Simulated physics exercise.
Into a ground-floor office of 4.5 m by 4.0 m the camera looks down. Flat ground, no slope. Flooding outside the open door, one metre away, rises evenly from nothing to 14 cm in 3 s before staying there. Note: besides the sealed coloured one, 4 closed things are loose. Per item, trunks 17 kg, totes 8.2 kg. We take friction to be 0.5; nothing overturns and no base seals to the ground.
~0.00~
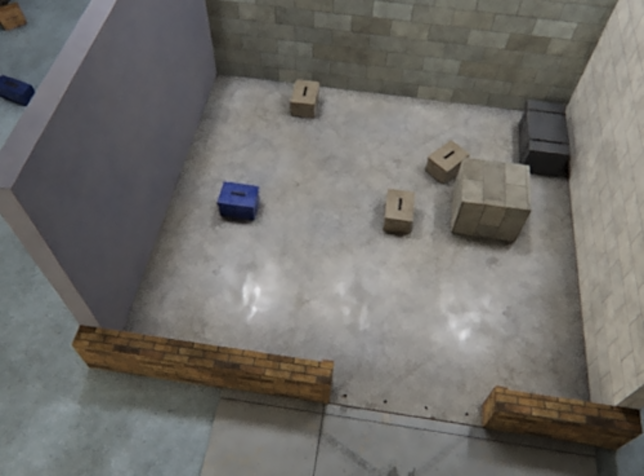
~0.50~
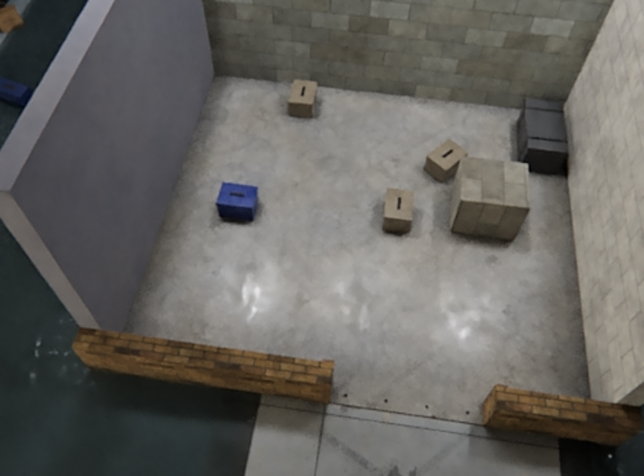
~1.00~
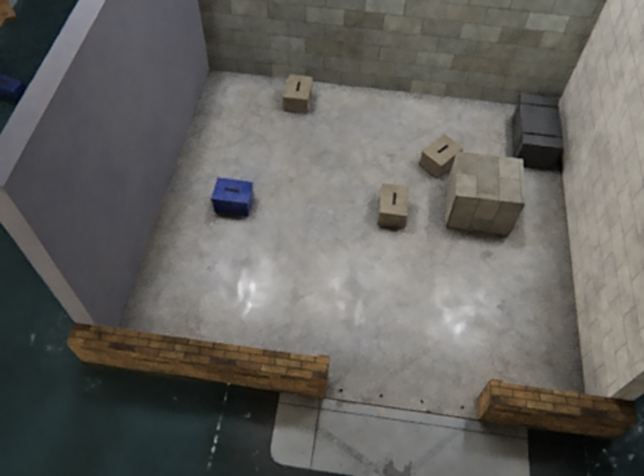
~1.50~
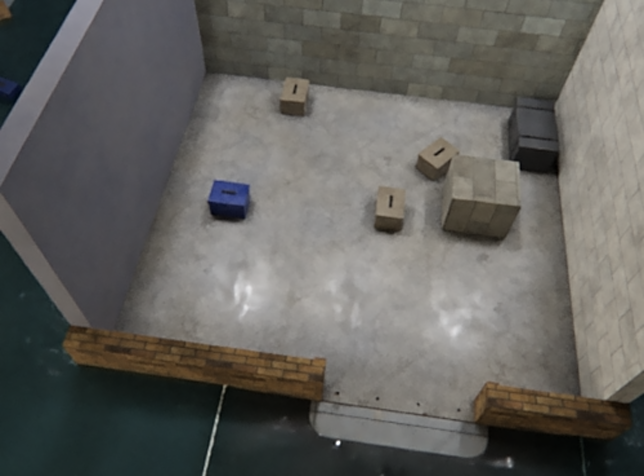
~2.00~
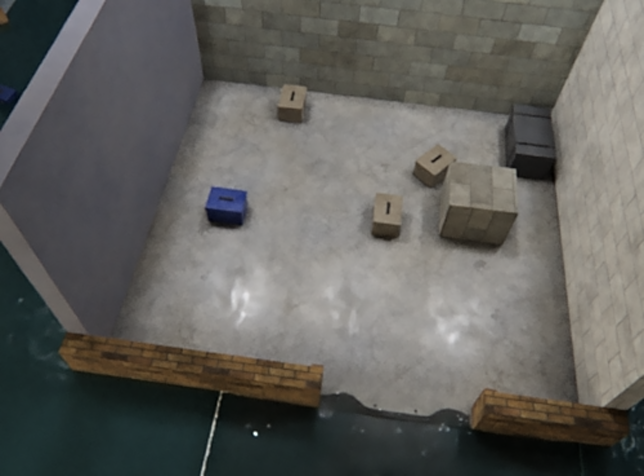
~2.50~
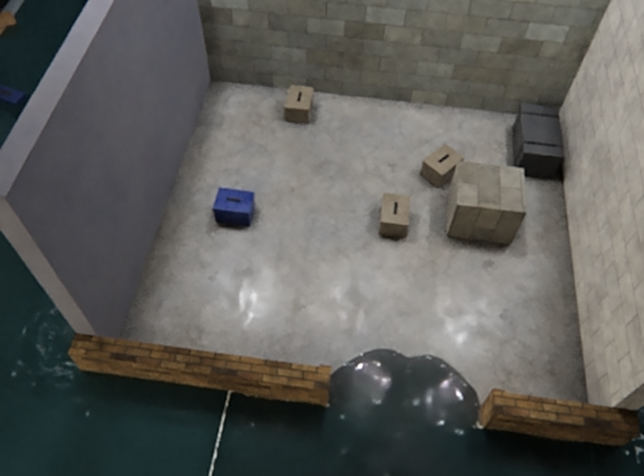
A grey-floored room with pale block walls and a gap in its low brick front wall is seen from high above. A large tan box sits right of centre near three small brown boxes and a dark chest, with a blue box at left. Dark water spreads outside and bulges through the gap onto the floor, while the boxes stay put and the camera sways slightly.
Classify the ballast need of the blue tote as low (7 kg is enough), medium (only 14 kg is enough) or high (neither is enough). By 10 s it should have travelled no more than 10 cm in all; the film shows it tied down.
Low.
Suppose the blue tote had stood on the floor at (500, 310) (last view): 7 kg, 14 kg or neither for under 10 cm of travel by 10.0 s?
Well, must use the heavier.
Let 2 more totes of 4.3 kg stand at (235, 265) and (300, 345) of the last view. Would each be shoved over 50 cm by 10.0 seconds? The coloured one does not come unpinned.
First one: Inside the limit; second one: Inside the limit.
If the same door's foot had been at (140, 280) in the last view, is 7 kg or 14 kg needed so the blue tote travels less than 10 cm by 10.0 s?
Then the lower weight is enough.
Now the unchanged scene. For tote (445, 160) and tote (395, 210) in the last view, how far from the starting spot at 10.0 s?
Respectively 0 and 30 centimetres.
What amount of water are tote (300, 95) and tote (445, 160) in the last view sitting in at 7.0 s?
Some 3 cm at the first, some 3 cm at the second.
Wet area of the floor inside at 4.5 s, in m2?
My estimate is roughly 5.5 m2.
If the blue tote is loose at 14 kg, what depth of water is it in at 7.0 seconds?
Something like 2 centimetres.
After 3.5 s the blue tote would be 0 cm from its start with 7 kg and 0 cm from its start with 14 kg; 0 cm of water round it then.
After 4.5 s the blue tote would be 0 cm from its start with 7 kg and 0 cm from its start with 14 kg; 0 cm of water round it then.
After 7.0 s the blue tote would be 0 cm from its start with 7 kg and 0 cm from its start with 14 kg; 2 cm of water round it then.
After 10.0 s the blue tote would be 0 cm from its start with 7 kg and 0 cm from its start with 14 kg; 3 cm of water round it then.
